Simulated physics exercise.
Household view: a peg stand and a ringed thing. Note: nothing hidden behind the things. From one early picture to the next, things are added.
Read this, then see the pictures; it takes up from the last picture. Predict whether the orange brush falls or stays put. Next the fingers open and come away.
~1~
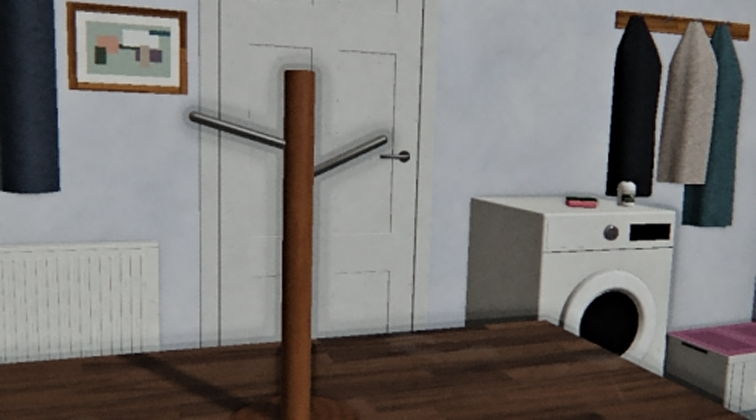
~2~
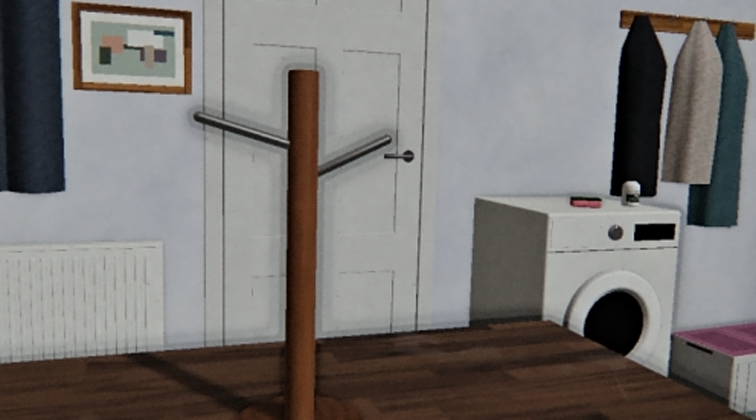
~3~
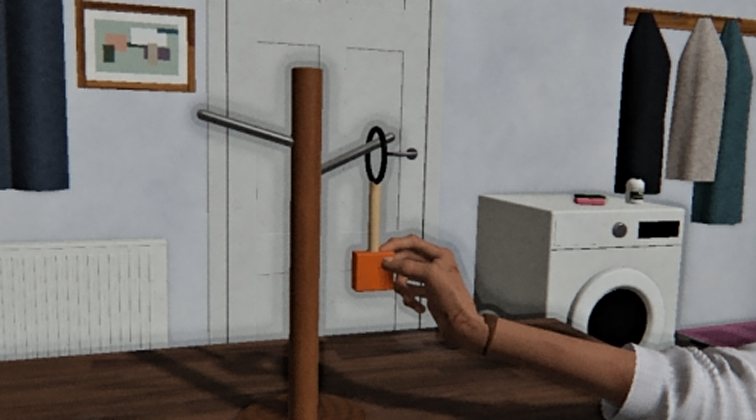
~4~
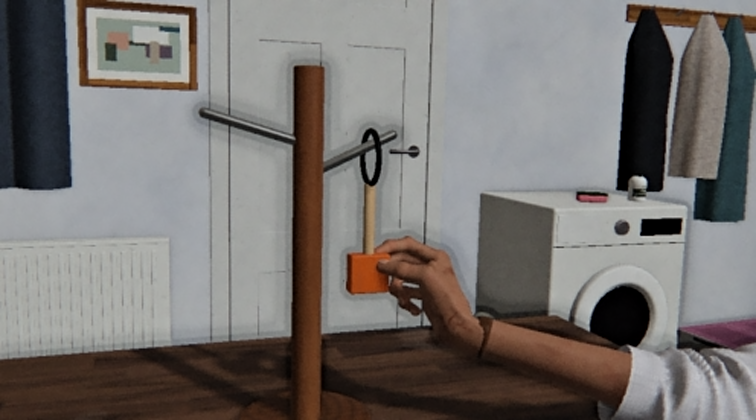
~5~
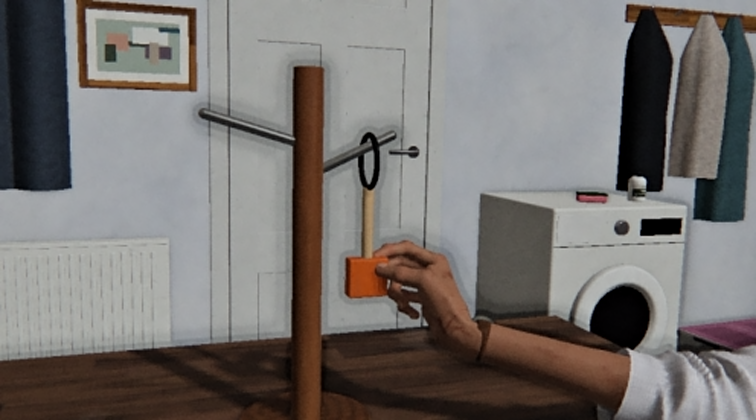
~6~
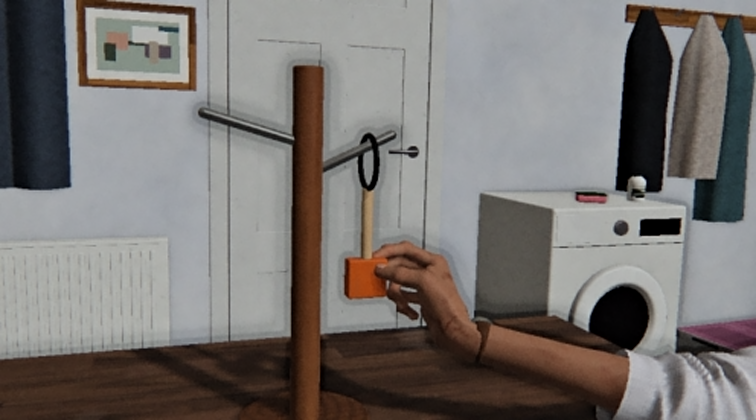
Prediction: The orange brush stays put.
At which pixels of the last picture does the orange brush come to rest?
Roughly (335, 237).
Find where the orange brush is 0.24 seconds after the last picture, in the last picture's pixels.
About (336, 236).
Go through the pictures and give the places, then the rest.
Peg stand (292, 259), in the first frame.
Peg stand (296, 258), in the second frame.
Still on the way; orange brush (374, 208); peg stand (299, 256), in the third frame.
Still on the way; orange brush (369, 210); peg stand (301, 254), in the fourth frame.
Still on the way; orange brush (368, 214); peg stand (301, 255), in the fifth frame.
In place, still held; orange brush (367, 215); peg stand (301, 254), in the sixth frame.
Then, 0.10 s on from there, orange brush turned 6° from its first pose near (361, 223).
Then, 0.16 s on from there, orange brush turned 16° from its first pose near (348, 233).
Then, 0.24 s on from there, orange brush turned 8° from its first pose near (336, 237).
In the end, the orange brush remains hooked, near (335, 237).
